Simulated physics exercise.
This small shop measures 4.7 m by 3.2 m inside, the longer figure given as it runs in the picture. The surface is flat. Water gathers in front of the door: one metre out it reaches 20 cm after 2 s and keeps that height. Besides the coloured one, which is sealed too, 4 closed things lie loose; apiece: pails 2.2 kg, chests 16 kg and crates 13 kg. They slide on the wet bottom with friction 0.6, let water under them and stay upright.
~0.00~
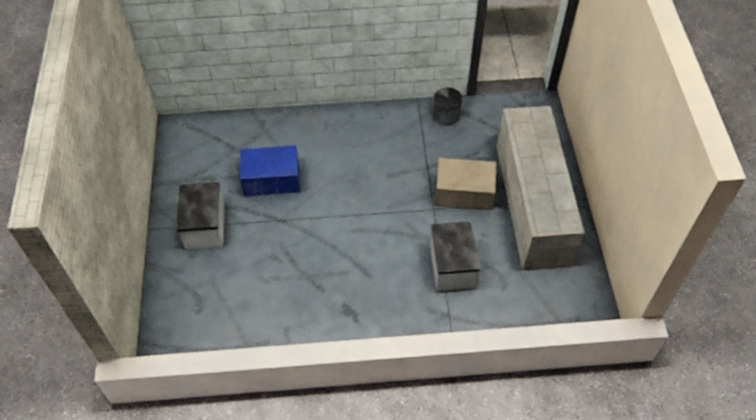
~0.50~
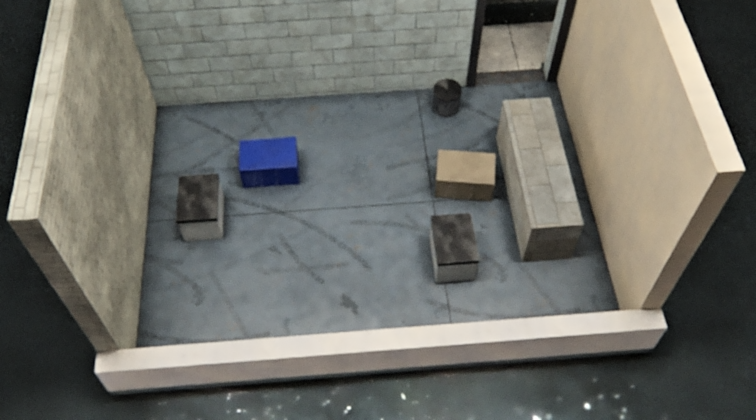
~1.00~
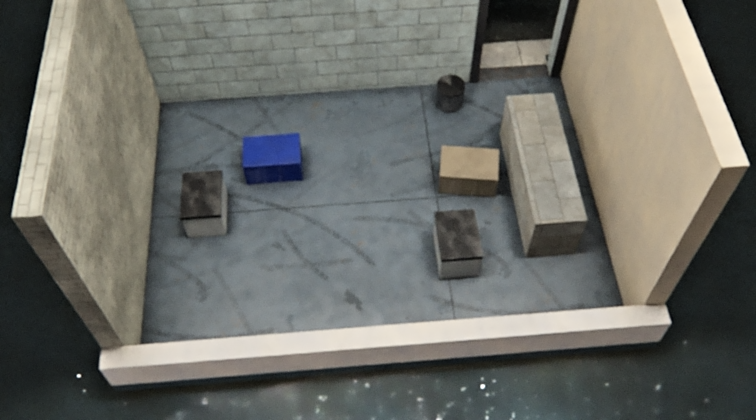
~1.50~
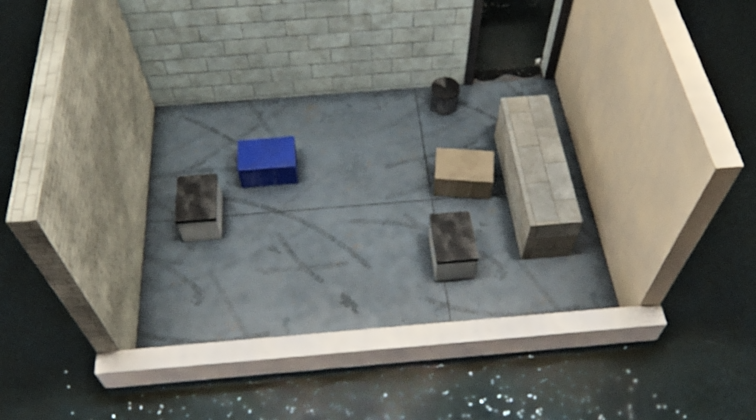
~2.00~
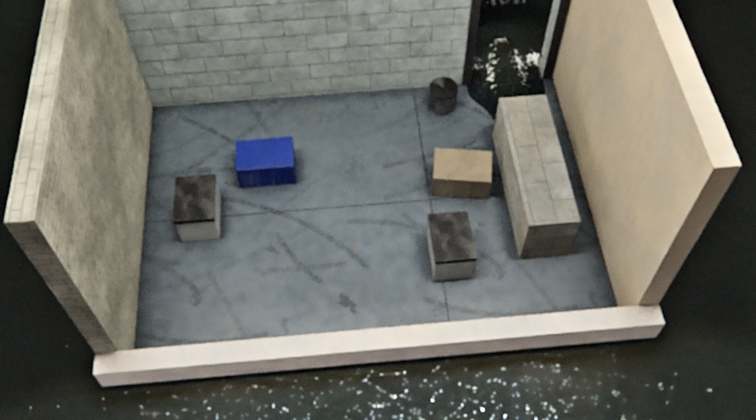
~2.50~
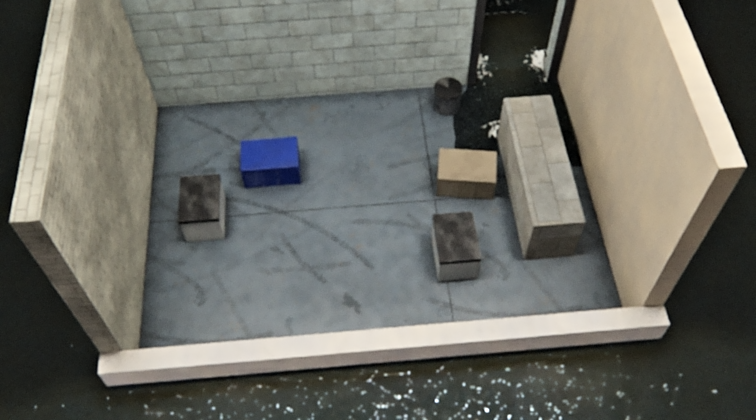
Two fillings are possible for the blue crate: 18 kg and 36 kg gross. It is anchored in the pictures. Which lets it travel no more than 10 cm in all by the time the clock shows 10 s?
I expect that the lower weight is enough.
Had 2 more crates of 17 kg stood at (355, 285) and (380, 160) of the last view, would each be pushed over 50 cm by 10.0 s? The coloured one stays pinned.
In that order: Short of it, under.
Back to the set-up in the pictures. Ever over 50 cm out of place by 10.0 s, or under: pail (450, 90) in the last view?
It is past it.
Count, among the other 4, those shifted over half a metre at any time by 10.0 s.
That makes 1.
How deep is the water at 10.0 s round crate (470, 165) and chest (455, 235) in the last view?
About 5 and 4 cm.
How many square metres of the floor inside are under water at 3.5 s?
Roughly 3.5 m2.
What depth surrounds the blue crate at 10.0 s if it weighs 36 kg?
Roughly 6 cm.
After 3.5 s the blue crate would be 0 cm from its start with 18 kg and 0 cm from its start with 36 kg; 0 cm of water round it then.
After 4.5 s the blue crate would be 0 cm from its start with 18 kg and 0 cm from its start with 36 kg; 2 cm of water round it then.
After 7.0 s the blue crate would be 0 cm from its start with 18 kg and 0 cm from its start with 36 kg; 3 cm of water round it then.
After 10.0 s the blue crate would be 0 cm from its start with 18 kg and 0 cm from its start with 36 kg; 6 cm of water round it then.
